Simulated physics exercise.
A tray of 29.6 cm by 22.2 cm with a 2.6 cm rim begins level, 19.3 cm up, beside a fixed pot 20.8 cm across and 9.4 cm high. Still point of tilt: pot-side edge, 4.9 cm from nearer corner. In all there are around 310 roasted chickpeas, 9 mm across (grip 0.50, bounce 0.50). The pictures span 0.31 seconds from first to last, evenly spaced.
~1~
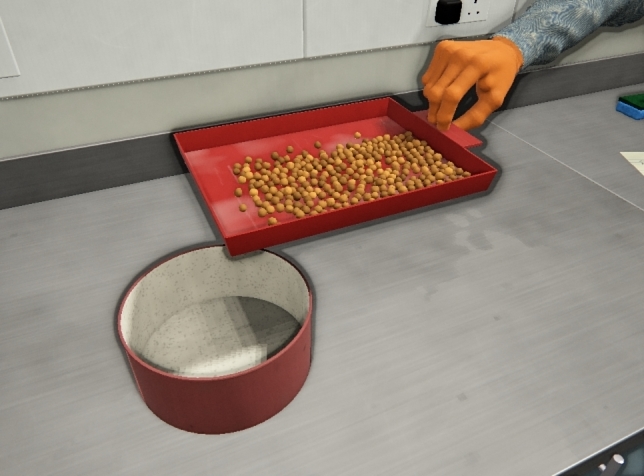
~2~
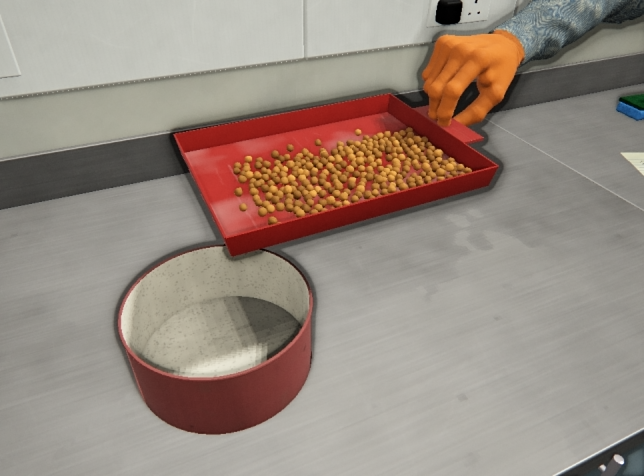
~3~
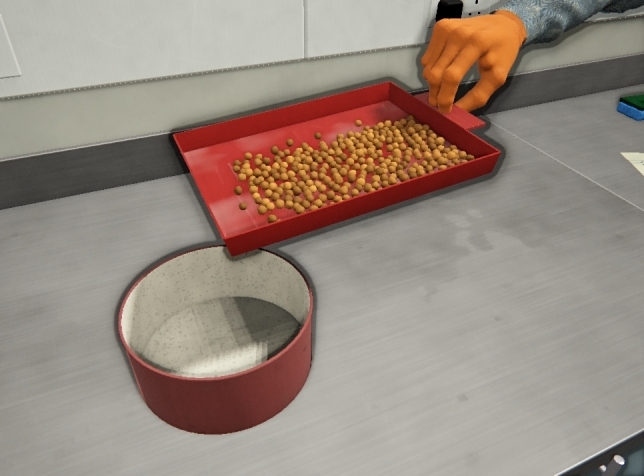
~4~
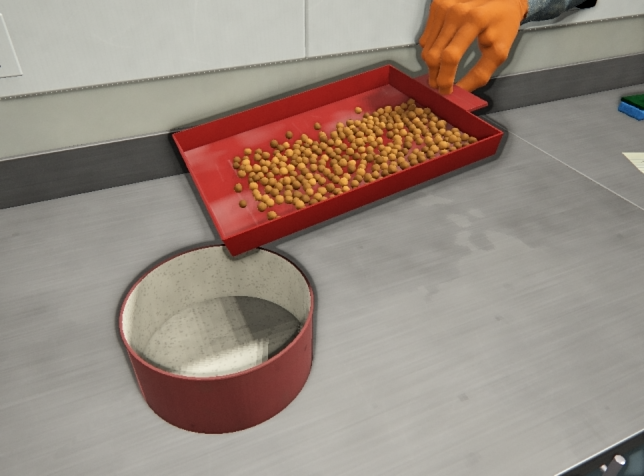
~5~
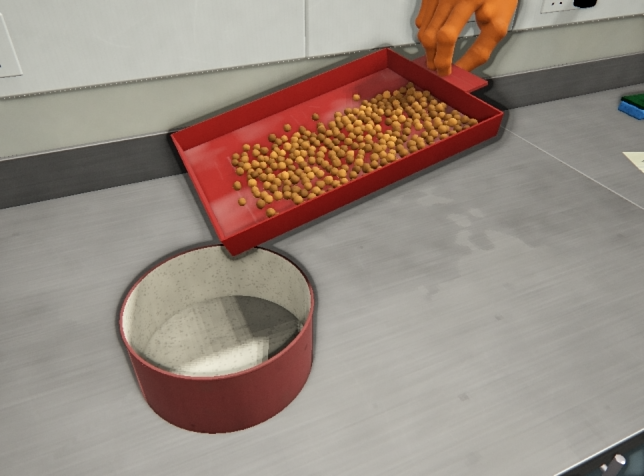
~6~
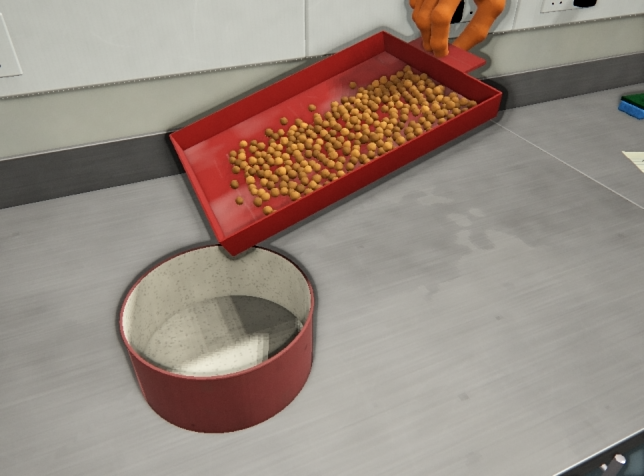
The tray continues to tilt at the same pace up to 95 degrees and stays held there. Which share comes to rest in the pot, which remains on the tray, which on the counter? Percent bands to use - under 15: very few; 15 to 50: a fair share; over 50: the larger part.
Pot - the larger part, tray - very few, counter - a fair share.
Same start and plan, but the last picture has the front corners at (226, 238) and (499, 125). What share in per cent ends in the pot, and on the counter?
You'd end with pot at 95 and counter at 5.
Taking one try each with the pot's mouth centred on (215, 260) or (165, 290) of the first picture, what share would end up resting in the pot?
In order, about 55 and about 90 per cent.
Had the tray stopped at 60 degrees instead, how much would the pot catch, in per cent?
Around 5 in a hundred.
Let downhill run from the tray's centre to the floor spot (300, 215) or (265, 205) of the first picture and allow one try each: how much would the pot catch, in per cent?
Near 75 and 95 per cent, in that order.
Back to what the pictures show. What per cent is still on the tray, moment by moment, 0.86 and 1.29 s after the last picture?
Close to 90 at the first time and 30 at the second.
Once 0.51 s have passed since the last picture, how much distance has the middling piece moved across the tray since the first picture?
About 12 cm.
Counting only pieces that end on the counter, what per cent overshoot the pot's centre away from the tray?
Some 100 per cent.
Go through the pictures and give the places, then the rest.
In the first picture, tray tilt 0 degrees, front corners at (229, 234) and (491, 169); middle of the pieces at (356, 177); pot at (217, 302).
In the second picture, tray tilt 1 degrees, front corners at (229, 234) and (492, 165); middle of the pieces at (356, 174).
In the third picture, tray tilt 5 degrees, front corners at (228, 235) and (495, 151), lowest corner left front; middle of the pieces at (356, 167).
In the fourth picture, tray tilt 9 degrees, front corners at (226, 235) and (497, 132), lowest corner left front; middle of the pieces at (356, 156).
In the fifth picture, tray tilt 13 degrees, front corners at (224, 236) and (497, 113), lowest corner left front; middle of the pieces at (355, 146).
In the sixth picture, tray tilt 18 degrees, front corners at (223, 237) and (495, 93), lowest corner left front; middle of the pieces at (351, 136); pot at (219, 301).
Then, 0.51 s after the last picture, tilt 54 degrees; the tray holds 100 %, the pot 0 %.
Then, 0.86 s after the last picture, tilt 79 degrees; the tray holds 90 %, the pot 5 %.
Then, 1.29 s after the last picture, tilt 95 degrees; the tray holds 30 %, the pot 40 %.
In the end, pot 75 %, tray 0 %, counter 25 %.
